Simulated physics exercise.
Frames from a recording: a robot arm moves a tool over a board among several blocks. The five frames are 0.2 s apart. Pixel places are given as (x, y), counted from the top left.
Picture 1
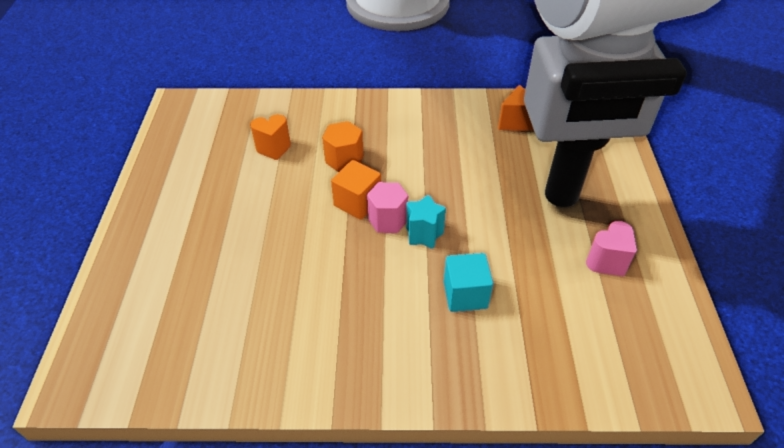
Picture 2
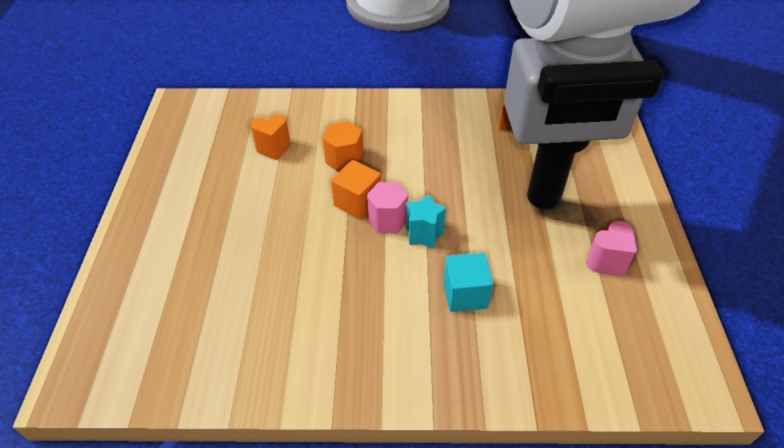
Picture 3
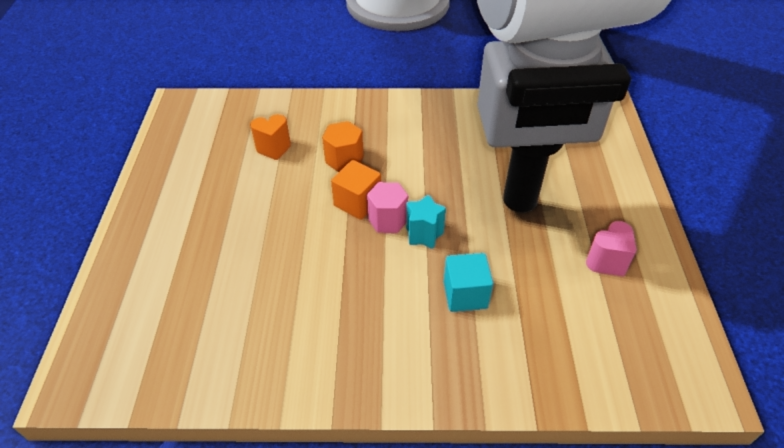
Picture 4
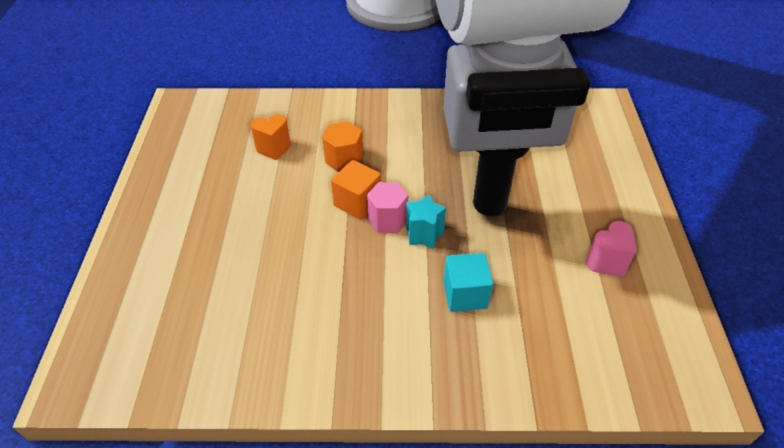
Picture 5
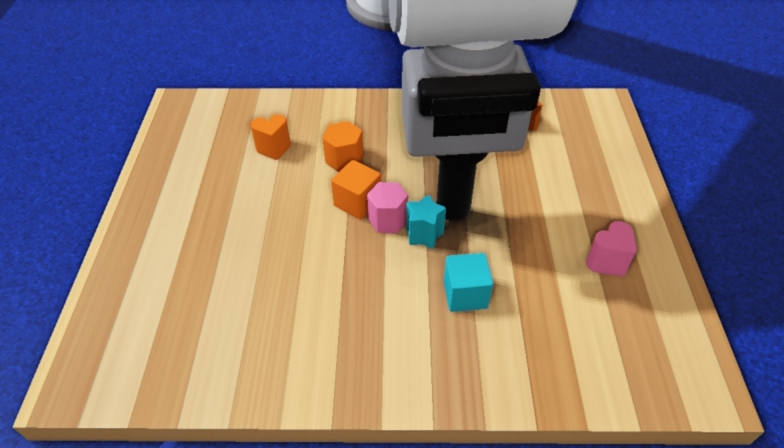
A robot arm moves its black tool left across a wooden board of still blocks.
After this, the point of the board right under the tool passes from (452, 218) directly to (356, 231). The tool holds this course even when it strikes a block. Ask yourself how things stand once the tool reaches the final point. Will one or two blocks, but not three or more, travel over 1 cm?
The answer is no.
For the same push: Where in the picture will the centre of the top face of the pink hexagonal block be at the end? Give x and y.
At roughly (324, 192).
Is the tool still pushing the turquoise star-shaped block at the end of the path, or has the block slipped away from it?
When the path ends, it will lie beside or behind the tool.
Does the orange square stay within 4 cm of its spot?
Final answer: Yes.
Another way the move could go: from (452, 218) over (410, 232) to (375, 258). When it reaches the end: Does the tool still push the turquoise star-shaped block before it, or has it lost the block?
In front, still.
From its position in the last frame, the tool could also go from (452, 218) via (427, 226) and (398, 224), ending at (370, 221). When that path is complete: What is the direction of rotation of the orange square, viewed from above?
It spins clockwise.
What follows on the original path. Halfway along, tool at (405, 217); orange square at (347, 173), turned 15° clockwise; pink hexagonal block at (367, 195), turned 15° clockwise; turquoise star-shaped block at (398, 224), turned 35° anticlockwise.
At the end, tool at (356, 223); orange square at (332, 166), turned 55° clockwise; pink hexagonal block at (324, 192), turned 60° clockwise; turquoise star-shaped block at (391, 228), turned 65° anticlockwise; turquoise square still.
